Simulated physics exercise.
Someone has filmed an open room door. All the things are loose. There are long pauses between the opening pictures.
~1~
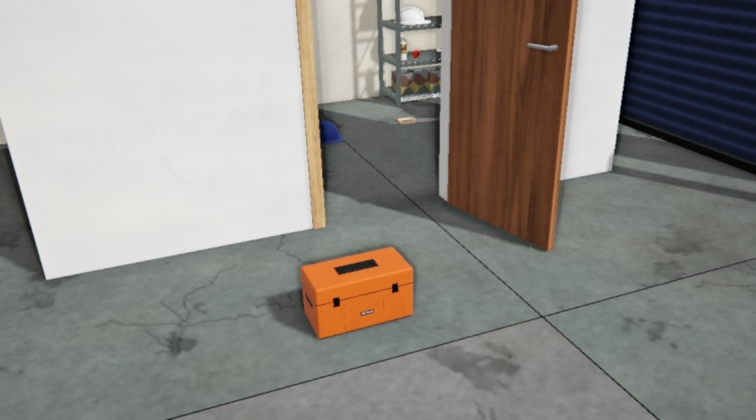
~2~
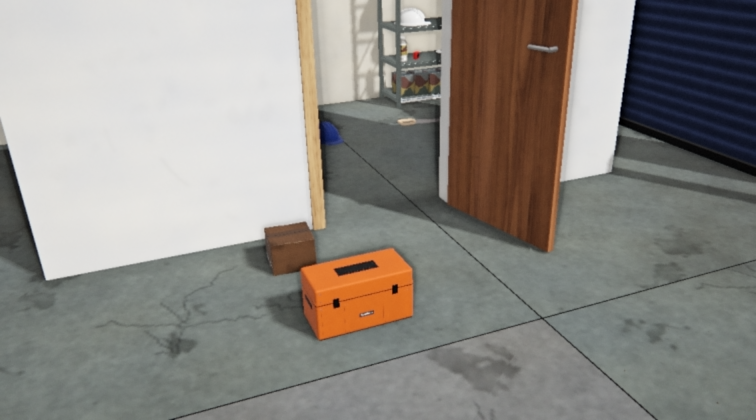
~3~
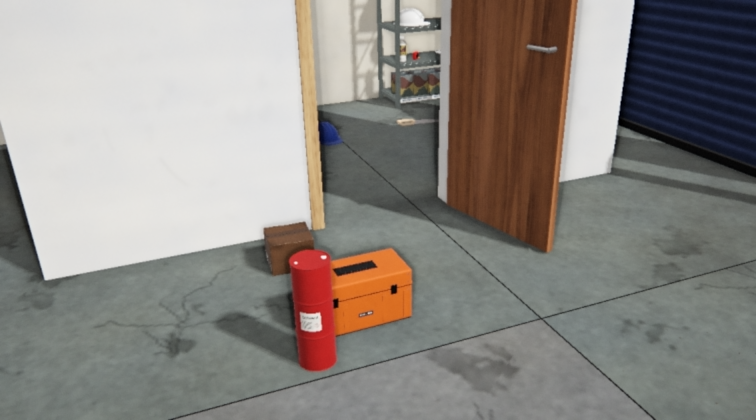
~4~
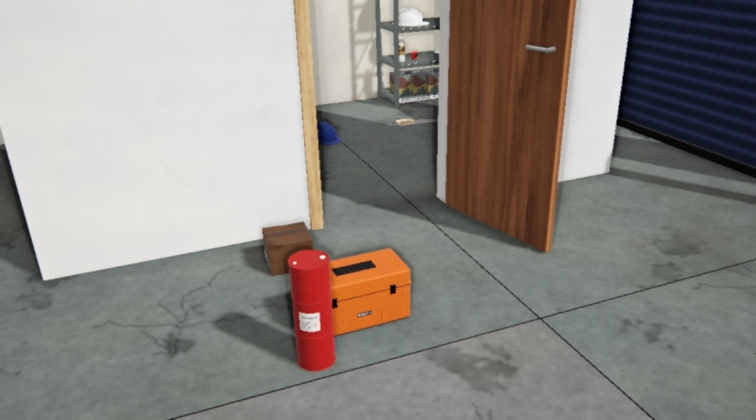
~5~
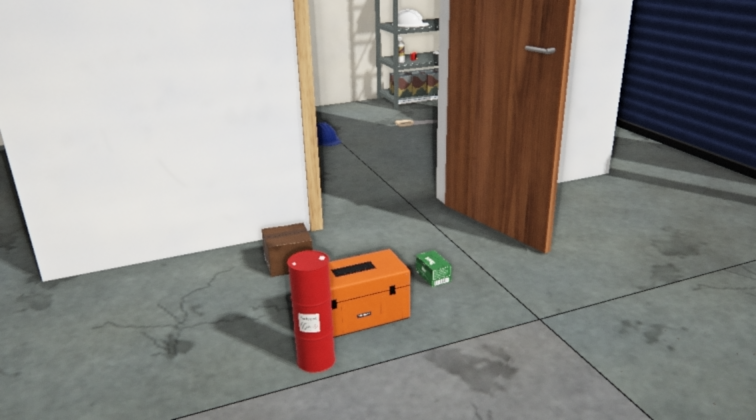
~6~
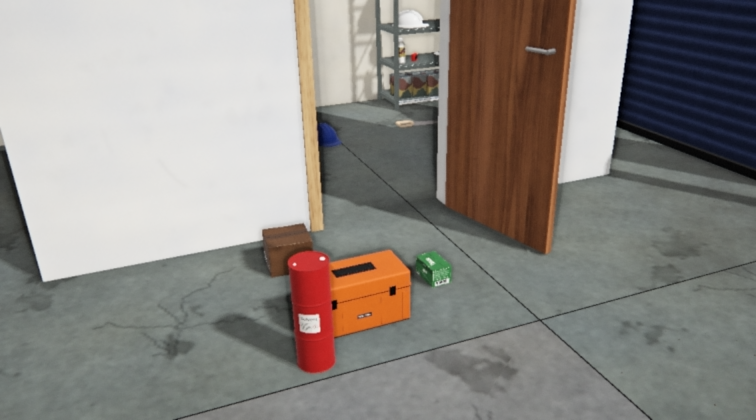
An orange toolbox sits on a cracked grey concrete floor before an open brown wooden door, seen from slightly above, with a white wall at left, shelving beyond the doorway and a dark blue shutter at right. A brown box appears behind it to the left, then a red canister in front, and later a green box at its right. Nothing visibly travels, the door stays wide open, and the view barely shifts.
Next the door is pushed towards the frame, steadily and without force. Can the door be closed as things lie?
Outcome: The door reaches the frame.
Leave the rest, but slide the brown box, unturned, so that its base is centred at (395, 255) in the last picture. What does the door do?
Then it jams.
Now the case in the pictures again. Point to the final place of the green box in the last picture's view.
Around (423, 271).
Then, 0.60 s past the last view, open by 83°.
Then, 1.00 s past the last view, open by 58°; green box displaced a little near (430, 270).
Then, 1.30 s past the last view, open by 38°; green box displaced a little near (424, 271).
Then, 1.70 s past the last view, open by 12°; green box displaced a little near (424, 271).
Finally, open by 0°; all 4 still in place. Final places as the last picture's camera would see them, green box near (424, 271).
